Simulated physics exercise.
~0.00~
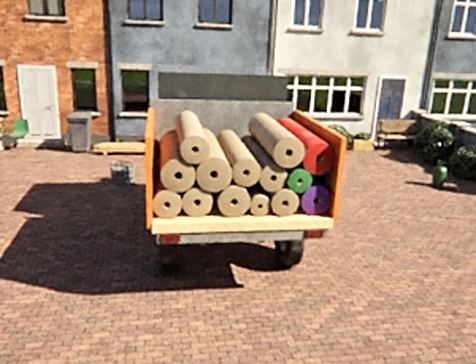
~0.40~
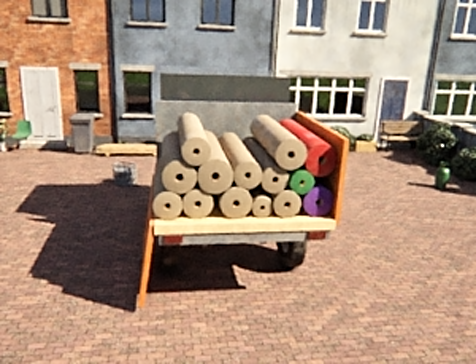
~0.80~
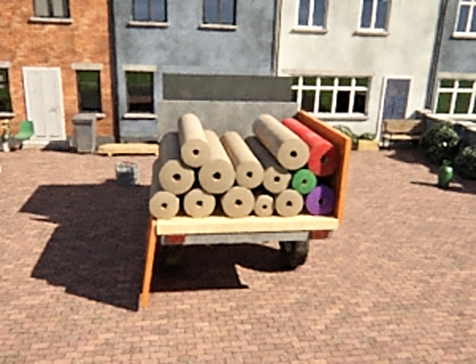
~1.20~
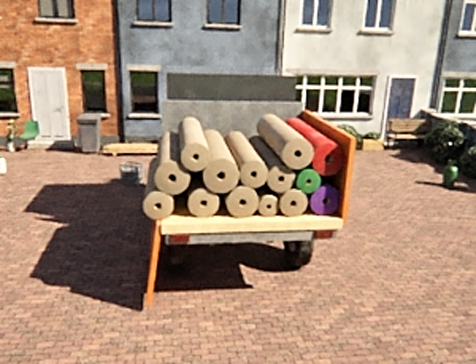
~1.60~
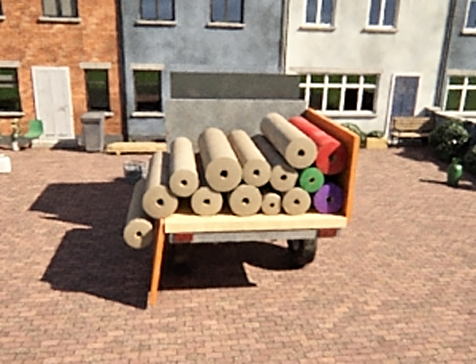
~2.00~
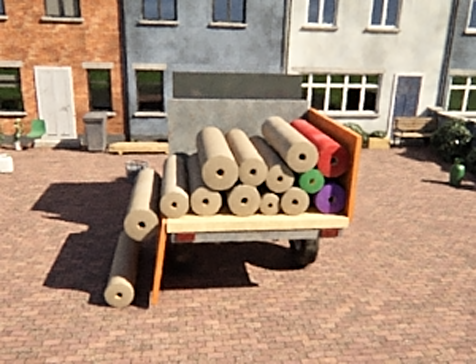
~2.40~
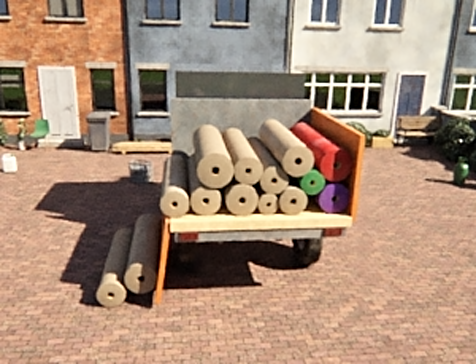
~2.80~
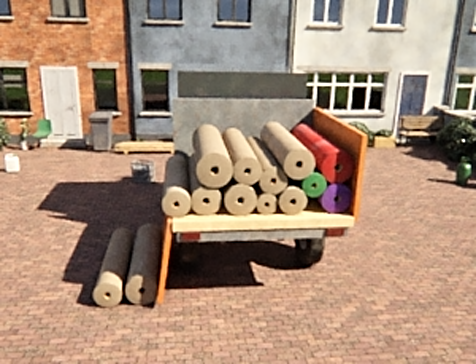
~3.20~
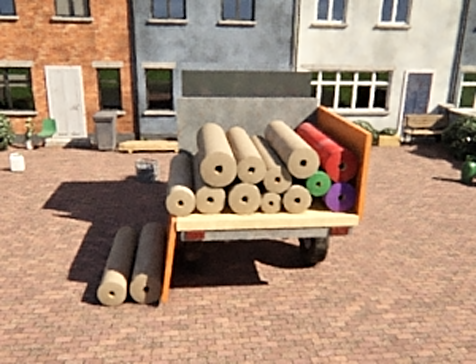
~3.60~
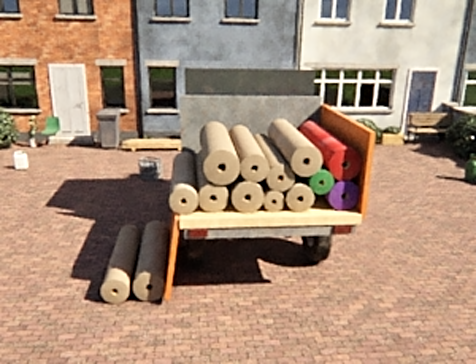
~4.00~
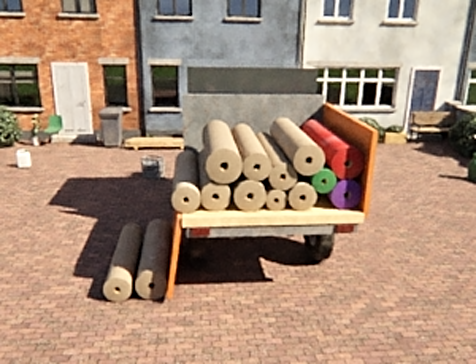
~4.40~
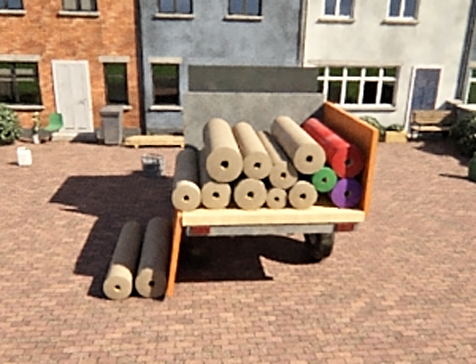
The clip shows the rear of a parked flatbed lorry stacked with beige, red, green and purple rolls. The left drop side swings down, two beige rolls tumble off and settle side by side on the brick paving, and the coloured rolls stay aboard with the rest.
